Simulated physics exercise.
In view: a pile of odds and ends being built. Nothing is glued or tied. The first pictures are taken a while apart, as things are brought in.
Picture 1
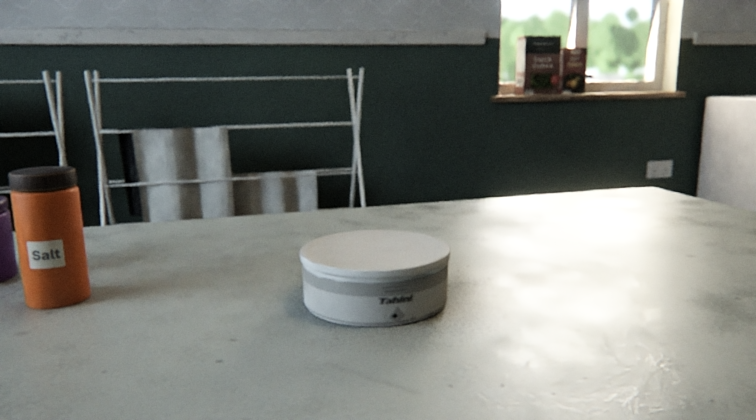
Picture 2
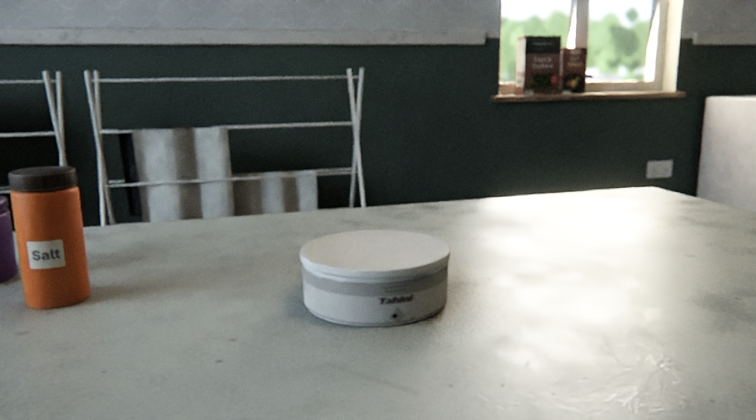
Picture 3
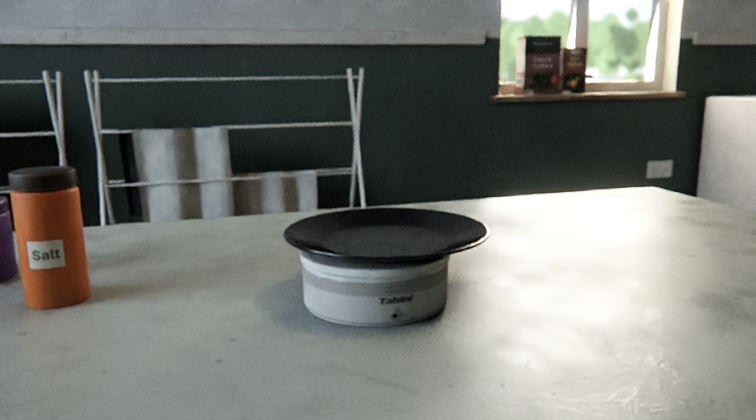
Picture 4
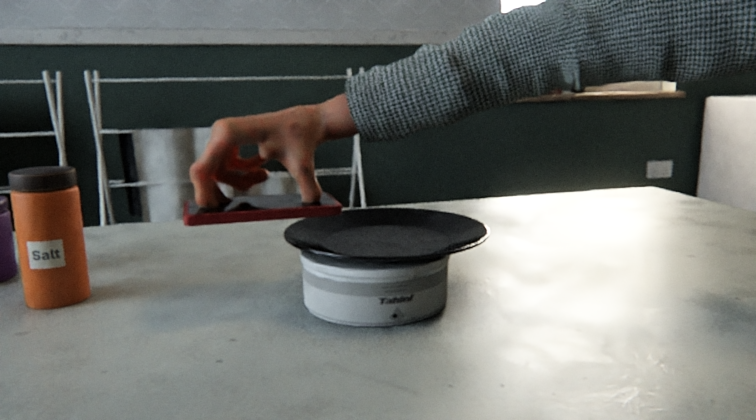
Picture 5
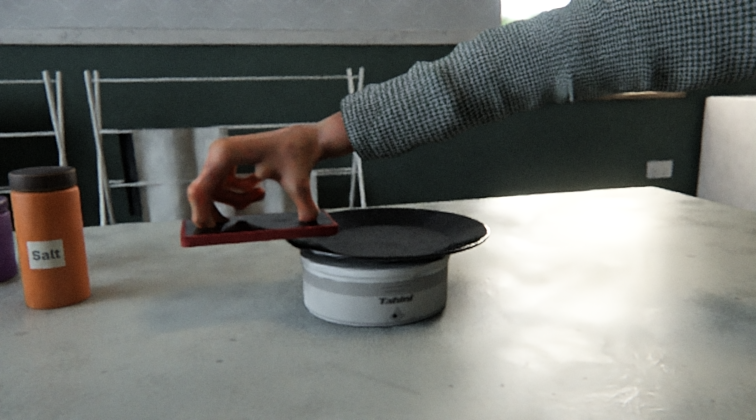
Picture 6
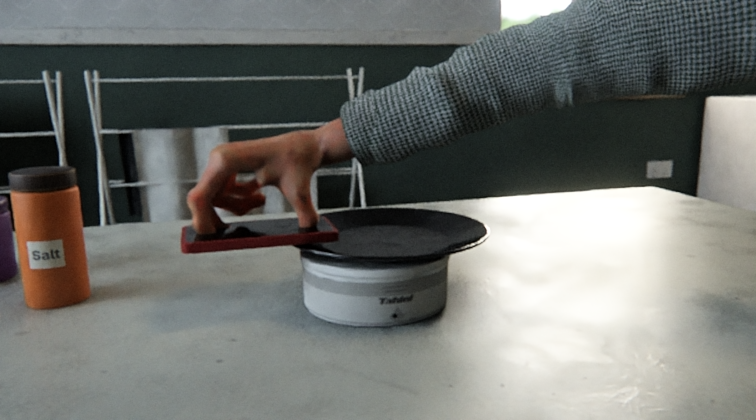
On a pale kitchen table, a round white tub sits to the right of an orange salt jar, and a wide black plate then appears on top of it. An arm in a grey knit sleeve reaches in from the right and lowers a flat red phone onto the plate's left edge, fingers still gripping it.
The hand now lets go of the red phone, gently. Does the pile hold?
As it turns out, it loses its balance.
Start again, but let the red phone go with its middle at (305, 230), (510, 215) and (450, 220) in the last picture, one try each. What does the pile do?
First, it stays up; second, it loses its balance; third, it stays up.
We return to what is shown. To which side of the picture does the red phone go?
To the left.
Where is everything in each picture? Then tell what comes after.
The last thing is not in view yet; orange jar (51, 236), in the first picture.
The last thing is not in view yet, in the second picture.
The last thing is not in view yet; orange jar (51, 236), in the third picture.
Coming down; red phone (262, 207), in the fourth picture.
Coming down; red phone (259, 227); orange jar (51, 236), in the fifth picture.
Set down, still held; red phone (259, 233), in the sixth picture.
Then, 0.40 s past the last view, red phone rocked 39° from its first pose near (246, 265).
Then, 0.70 s past the last view, red phone now fallen.
Then, 2.00 s past the last view, nothing new.
Finally, fallen, red phone; the other 4 still in place. Final places as the last picture's camera would see them, red phone near (211, 311). The pile comes apart.
